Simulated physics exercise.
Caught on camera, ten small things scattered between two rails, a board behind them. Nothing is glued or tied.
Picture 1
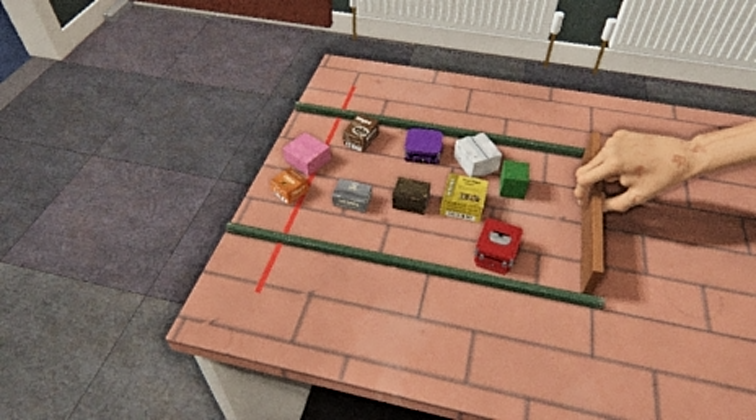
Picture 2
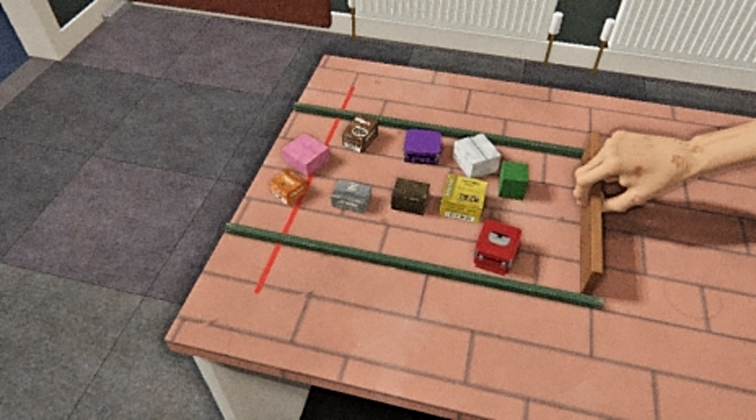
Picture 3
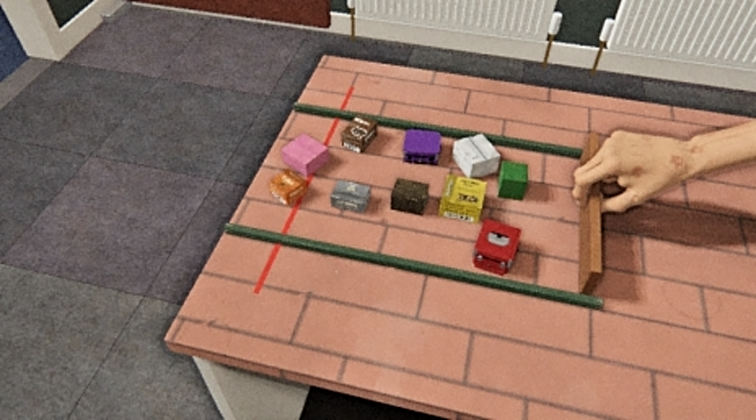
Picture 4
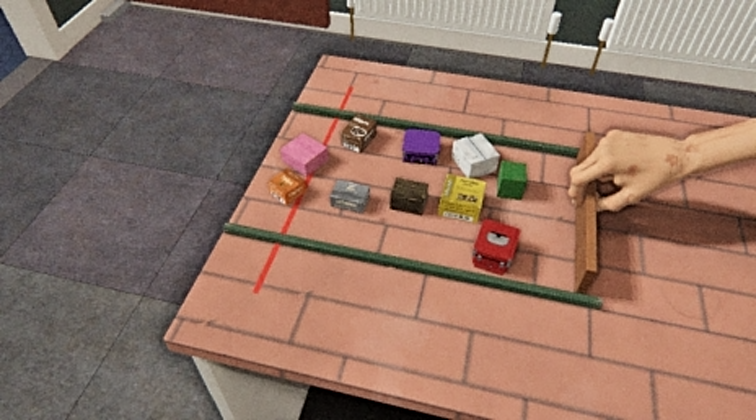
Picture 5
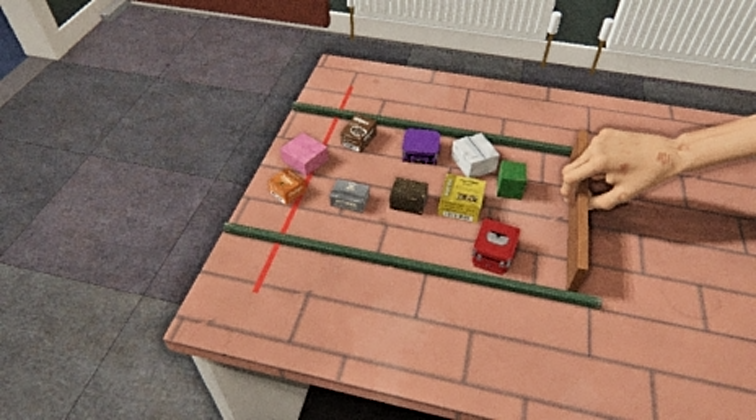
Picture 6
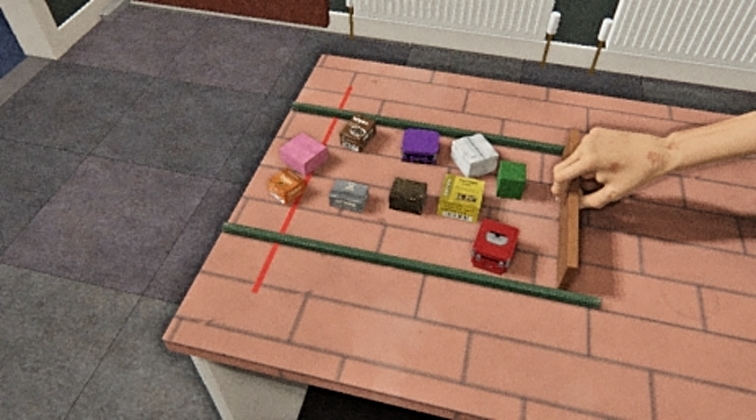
To begin with, ten small boxes and blocks in mixed colours sit scattered between two green rails on a brick-patterned tabletop, with a hand holding a wooden board upright to their right. The hand then slides the board a short way left, towards the boxes, which stay where they are.
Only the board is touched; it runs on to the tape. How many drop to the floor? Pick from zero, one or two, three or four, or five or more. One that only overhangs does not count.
The number that fall off is three or four.
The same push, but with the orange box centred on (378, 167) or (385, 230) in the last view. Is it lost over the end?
In turn it remains up; remains up.
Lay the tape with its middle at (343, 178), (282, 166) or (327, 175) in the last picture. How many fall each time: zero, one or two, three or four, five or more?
The falls would be one or two; five or over; either three or four.
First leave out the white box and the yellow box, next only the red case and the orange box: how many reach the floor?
First 1, then 2.
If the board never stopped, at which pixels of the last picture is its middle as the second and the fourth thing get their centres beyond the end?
At (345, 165) for the second, at (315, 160) for the fourth.
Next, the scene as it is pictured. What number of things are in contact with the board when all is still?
That makes 4.
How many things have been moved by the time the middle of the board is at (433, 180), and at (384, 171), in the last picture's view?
By then 7, and 9.
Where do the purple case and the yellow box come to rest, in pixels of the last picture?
Near (285, 120) and (288, 169).
Early on, none off yet; orange box at rest near (286, 186); pink block at rest near (304, 154); brown box at rest near (358, 133).
A while later, none off yet; orange box moving near (282, 186); pink block at rest near (304, 154); brown box travelled a little near (347, 133).
Further along, one off so far; orange box in the air near (226, 237); pink block travelled a little near (294, 151); brown box travelled well along near (287, 121).
Finally, the number that fall off is three or four; lost, grey box, brown box and orange box.
